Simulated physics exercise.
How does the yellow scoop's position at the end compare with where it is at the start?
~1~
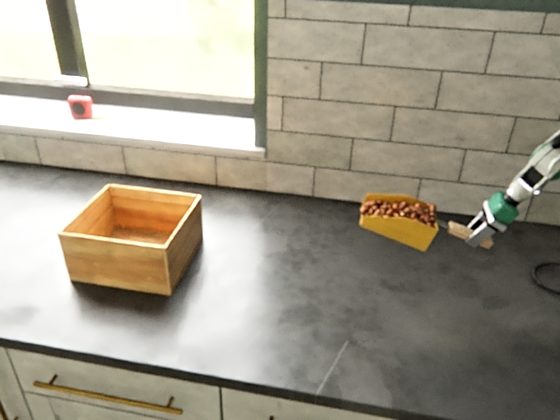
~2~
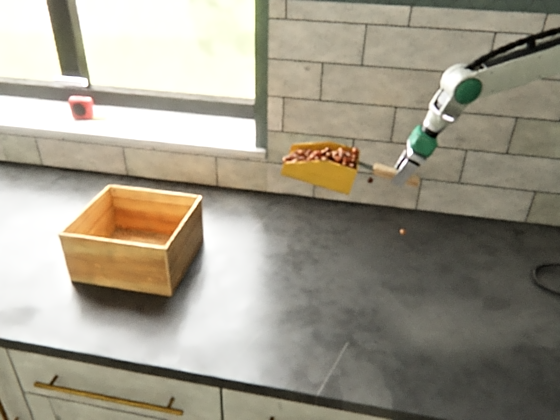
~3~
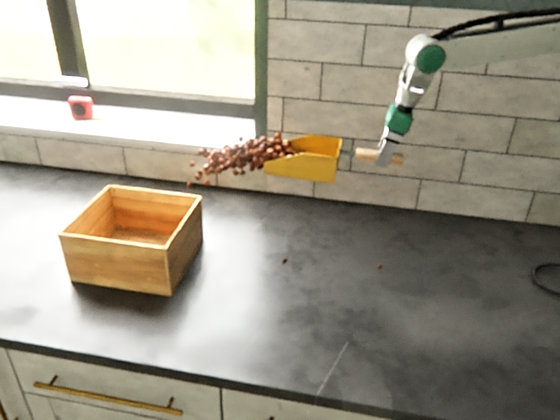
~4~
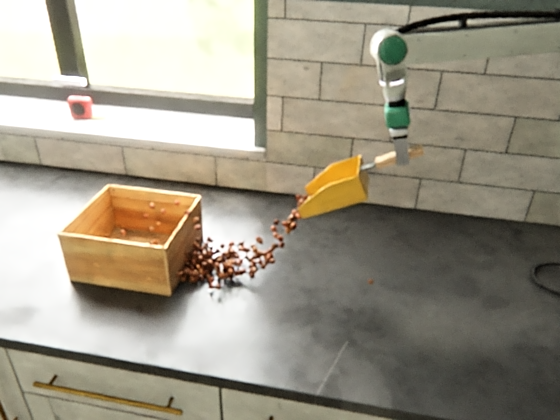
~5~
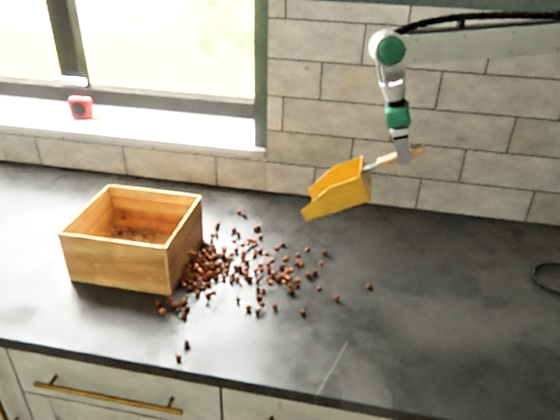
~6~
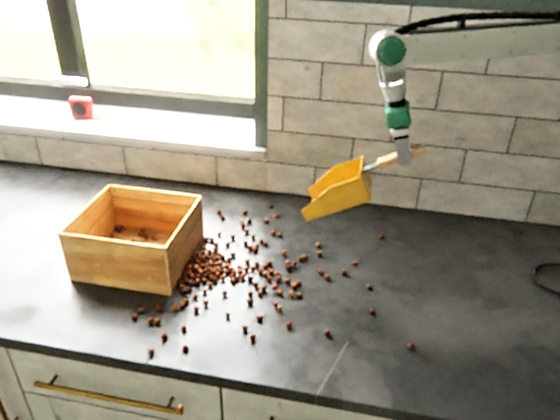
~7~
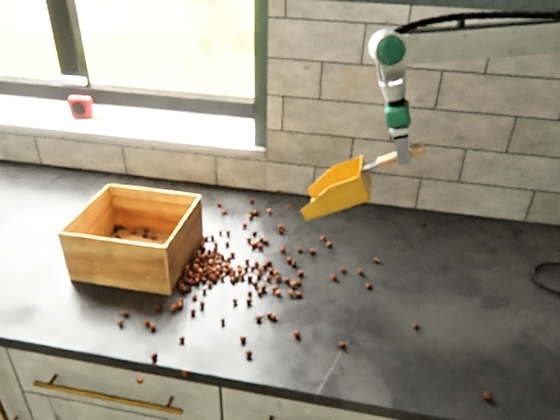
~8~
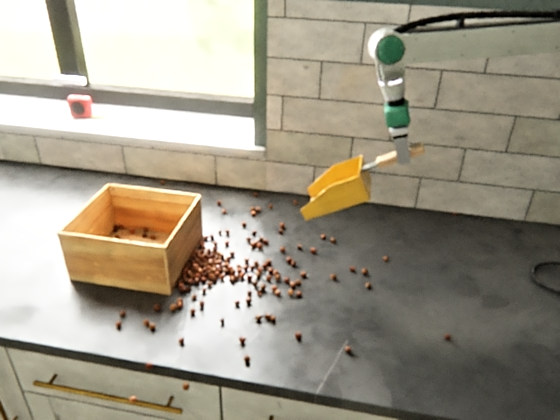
At the start the scoop is low at the counter on the right, and at the end it is farther left and higher, held in the air above the counter.
A robot arm lifts a yellow scoop heaped with hazelnuts, swings it left and tips it toward a wooden box on a dark countertop; a few nuts land inside, but most spill beside the box and lie scattered while the emptied scoop stays tilted in the air.
